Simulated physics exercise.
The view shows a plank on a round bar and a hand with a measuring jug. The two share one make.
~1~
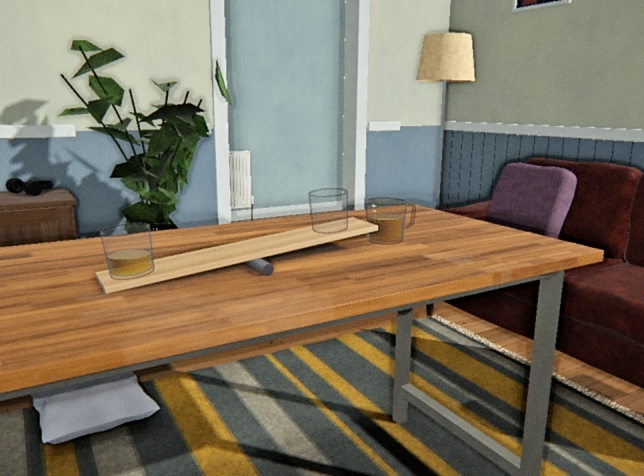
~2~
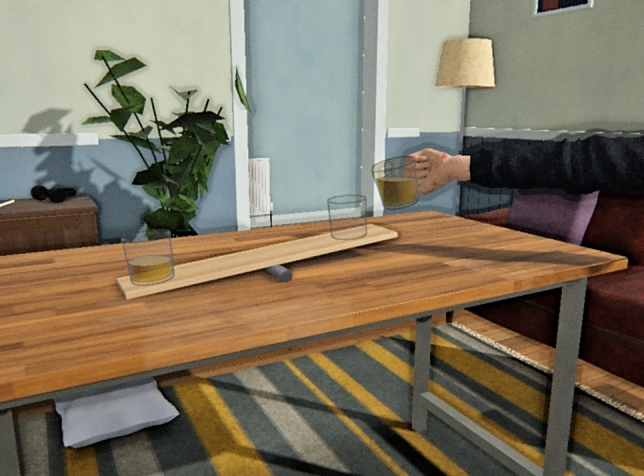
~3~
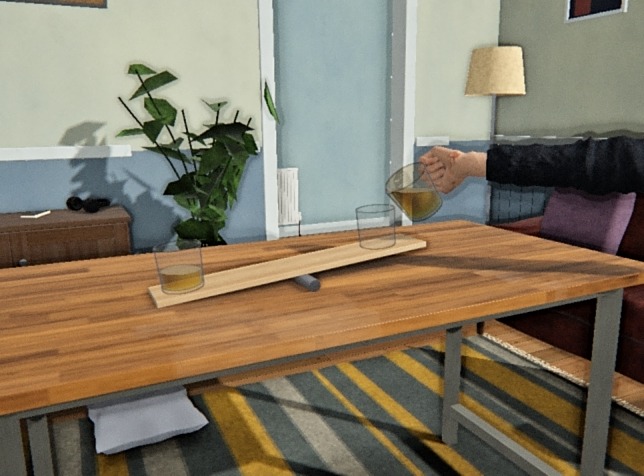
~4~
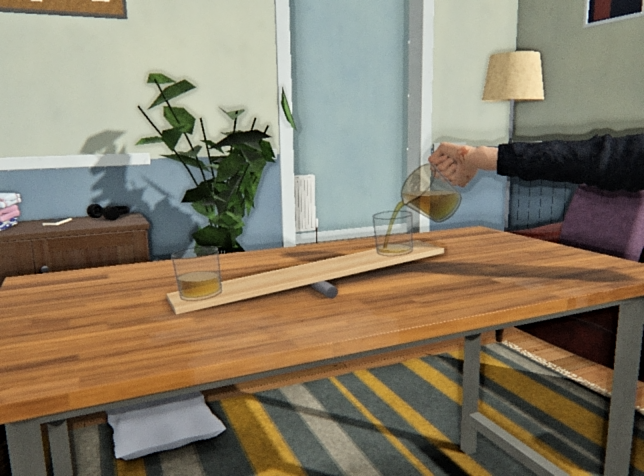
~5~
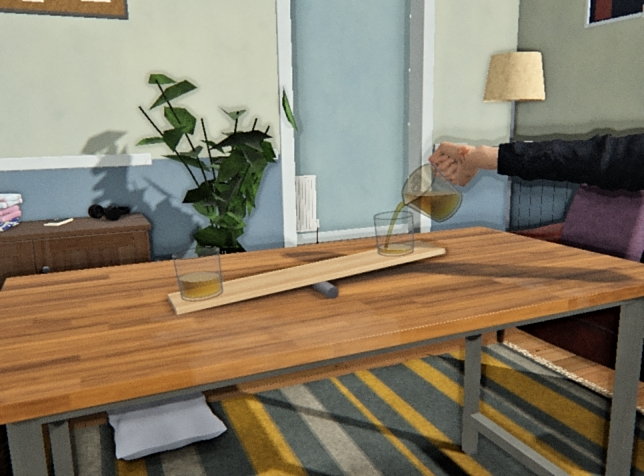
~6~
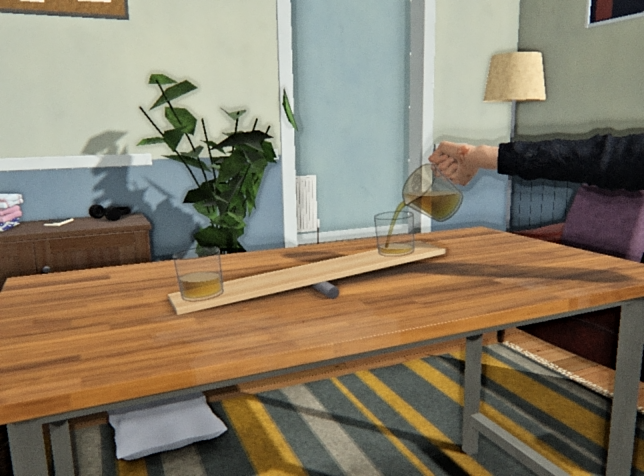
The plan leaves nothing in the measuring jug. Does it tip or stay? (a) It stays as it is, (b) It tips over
Answer: B.
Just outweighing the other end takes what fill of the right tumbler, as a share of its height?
My answer is about 50 per cent.
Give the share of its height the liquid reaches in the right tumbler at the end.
Around 80 in a hundred.
Shortly, the right tumbler is about half full; the plank leans as before.
Then, the right tumbler is about two thirds full; the plank has swung over, and that end is down.
At the finish, the right tumbler is about three quarters full; the plank has swung over, and that end is down.
